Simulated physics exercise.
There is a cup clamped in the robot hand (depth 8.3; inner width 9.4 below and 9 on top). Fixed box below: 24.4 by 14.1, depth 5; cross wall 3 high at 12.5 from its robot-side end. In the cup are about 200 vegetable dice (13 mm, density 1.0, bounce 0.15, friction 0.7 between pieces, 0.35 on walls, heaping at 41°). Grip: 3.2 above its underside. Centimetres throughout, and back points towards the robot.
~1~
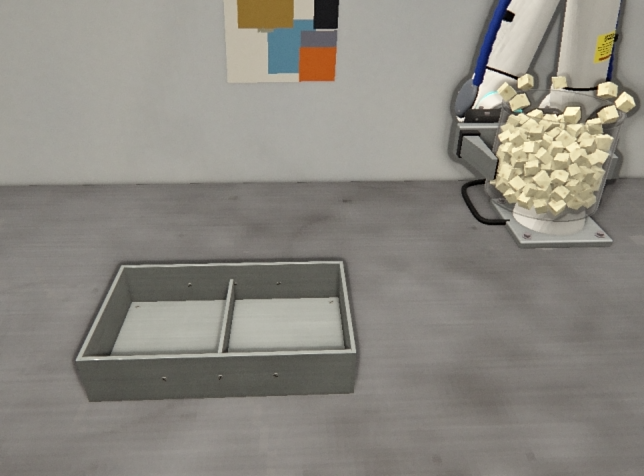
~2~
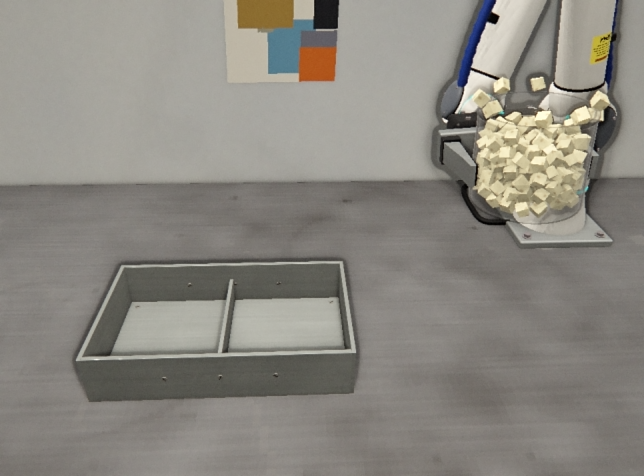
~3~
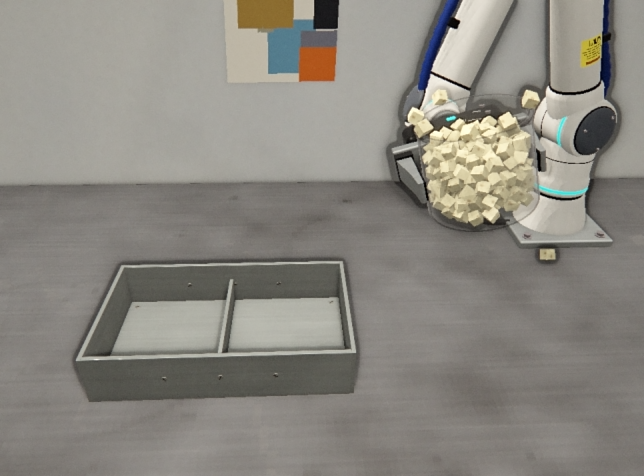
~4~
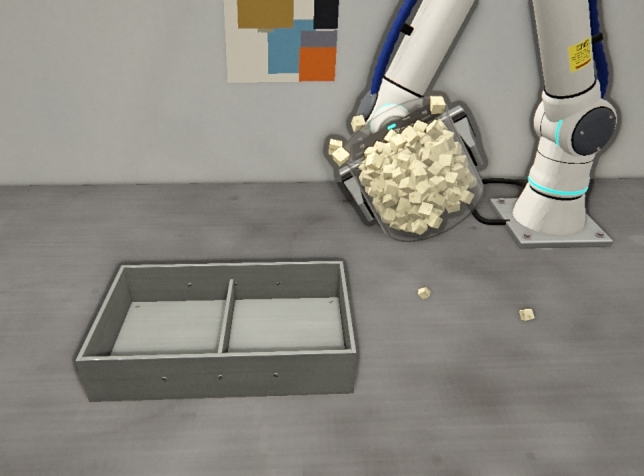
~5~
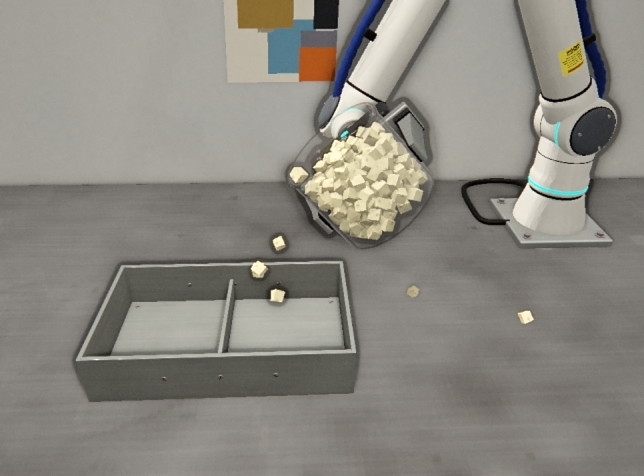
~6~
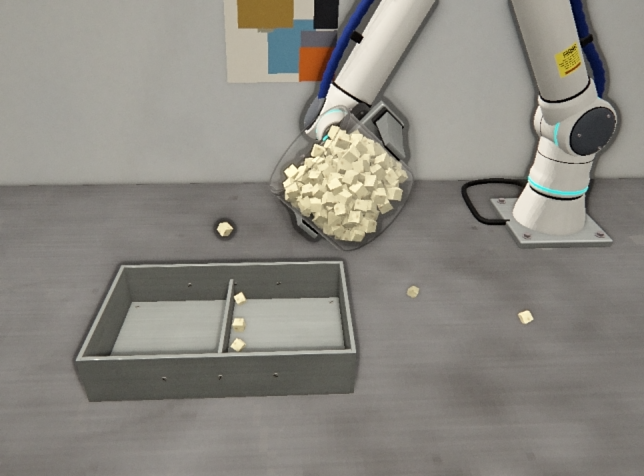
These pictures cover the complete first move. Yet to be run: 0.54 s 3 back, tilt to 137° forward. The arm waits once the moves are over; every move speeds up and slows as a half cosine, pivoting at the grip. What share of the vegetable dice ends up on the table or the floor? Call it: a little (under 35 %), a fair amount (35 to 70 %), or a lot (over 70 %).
A little.
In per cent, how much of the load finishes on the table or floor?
Roughly 5 per cent.
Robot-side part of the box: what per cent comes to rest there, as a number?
Estimate: Close to 95 %.
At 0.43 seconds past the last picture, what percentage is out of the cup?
Roughly 10 percent by that moment.
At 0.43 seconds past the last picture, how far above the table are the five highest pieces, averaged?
Those pieces are near 22 cm up.
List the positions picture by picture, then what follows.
In the first picture, the cup middle at (550, 154), level; upper third of the load around (556, 135), from x 495 to 625, top at y 80; 198 in the cup.
In the second picture, the cup middle at (530, 157), tilted 4° forward; upper third of the load around (536, 138), from x 480 to 600, top at y 85; 196 in the cup, 2 in flight or on a rim.
In the third picture, the cup middle at (477, 163), tilted 16° forward; upper third of the load around (484, 143), from x 415 to 545, top at y 100; 196 in the cup, 2 in flight or on a rim.
In the fourth picture, the cup middle at (413, 171), tilted 30° forward; upper third of the load around (420, 151), from x 335 to 525, top at y 105; 192 in the cup, 2 on the table or floor, 4 in flight or on a rim.
In the fifth picture, the cup middle at (361, 178), tilted 42° forward; upper third of the load around (373, 159), from x 260 to 525, top at y 130; 192 in the cup, 2 in the robot-side part, 2 on the table or floor, 2 in flight or on a rim.
In the sixth picture, the cup middle at (341, 180), tilted 46° forward; upper third of the load around (352, 162), from x 225 to 525, top at y 135; 191 in the cup, 4 in the robot-side part, 2 on the table or floor, 1 in flight or on a rim.
Then, 0.22 s on, tilted 77° forward, highest piece 23 above the table; 191 in the cup, 4 in the robot-side part, 2 on the table or floor, 1 in the far-side part.
Then, 0.43 s on, tilted 128° forward, highest piece 22 above the table; 176 in the cup, 19 in the robot-side part, 2 on the table or floor, 1 in the far-side part.
Then, 0.74 s on, tilted 137° forward, highest piece 9 above the table; 182 in the robot-side part, 13 on the table or floor, 2 in the cup, 1 in the far-side part.
Then, 1.79 s on, tilted 137° forward, highest piece 6 above the table; 184 in the robot-side part, 13 on the table or floor, 1 in the far-side part.
In the end, 184 in the robot-side part, 13 on the table or floor, 1 in the far-side part. That is 7 % on the table or floor.
